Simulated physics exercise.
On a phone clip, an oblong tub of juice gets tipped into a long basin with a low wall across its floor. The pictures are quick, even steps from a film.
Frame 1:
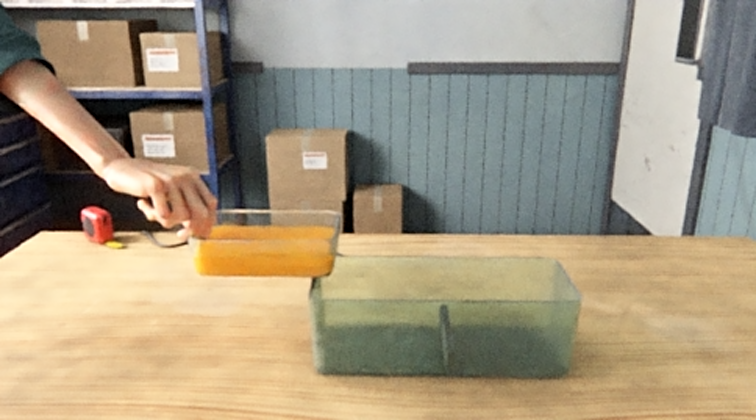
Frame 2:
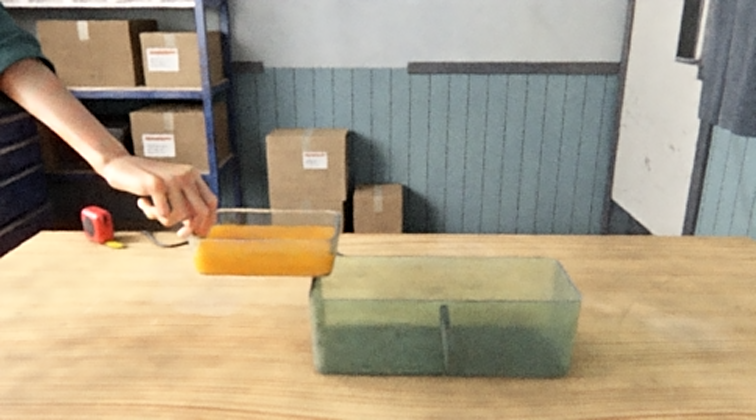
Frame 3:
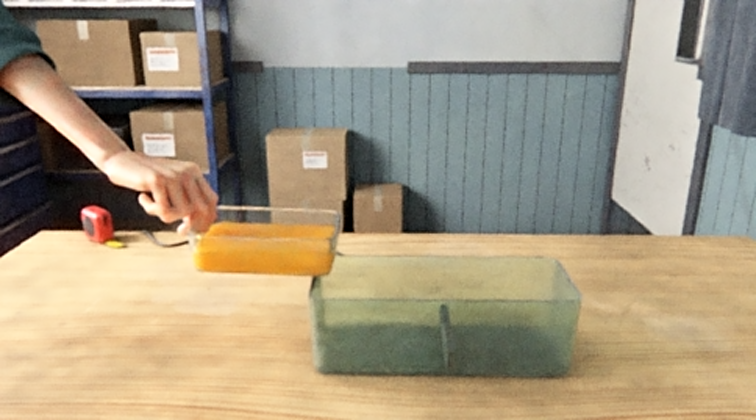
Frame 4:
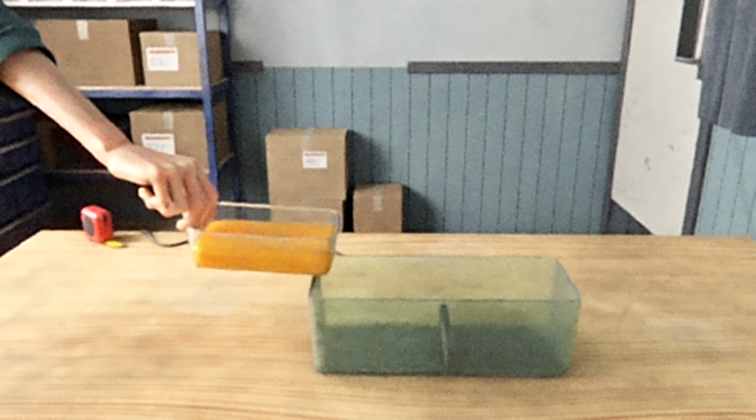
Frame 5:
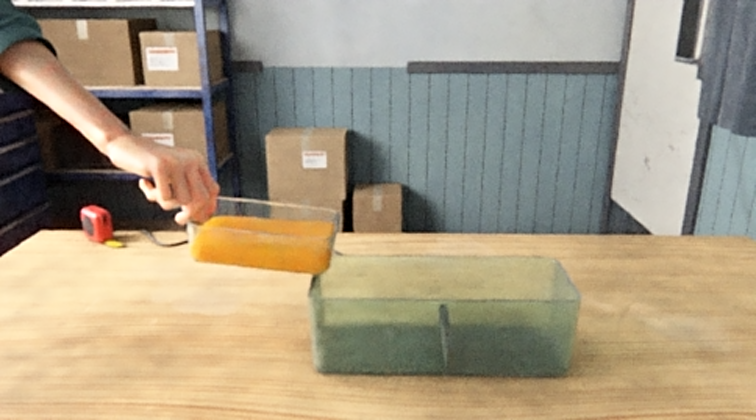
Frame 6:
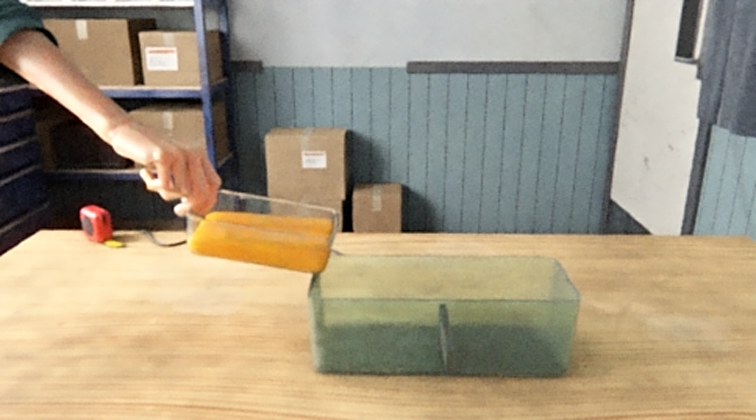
At first, a hand from the left holds a clear oblong tub of orange juice level, beside the upper left edge of a long greenish basin with a low wall across its floor. Then the hand slowly tilts the tub slightly, its left end rising and its right end dipping, while the basin stays still.
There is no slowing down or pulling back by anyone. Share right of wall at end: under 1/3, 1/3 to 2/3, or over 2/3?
Under 1/3.
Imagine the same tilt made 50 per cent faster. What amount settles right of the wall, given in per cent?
Close to 15 in a hundred.
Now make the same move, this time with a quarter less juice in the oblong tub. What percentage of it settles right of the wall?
About 5 per cent.
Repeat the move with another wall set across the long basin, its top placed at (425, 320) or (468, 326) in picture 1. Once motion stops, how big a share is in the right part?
5 per cent first, then 5 per cent.
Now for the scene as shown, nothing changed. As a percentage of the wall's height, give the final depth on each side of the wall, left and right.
Left near 70; right near 10.
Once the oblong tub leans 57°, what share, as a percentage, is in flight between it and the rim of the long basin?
Estimated at 45 per cent or so.
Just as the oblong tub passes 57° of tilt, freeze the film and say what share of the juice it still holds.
Roughly 35 %.
A moment on, the tilt is 57° and 36 per cent is still to pour, 20 is left of the wall and 0 right of it.
Next, the tilt is 89° and 7 per cent is still to pour, 69 is left of the wall and 10 right of it.
Then the tilt is 97° and 0 per cent is still to pour, 82 is left of the wall and 11 right of it.
Later the tilt is 97° and 0 per cent is still to pour, 83 is left of the wall and 11 right of it.
In the end 83 per cent lies left of the wall, 11 right of it and 6 outside.
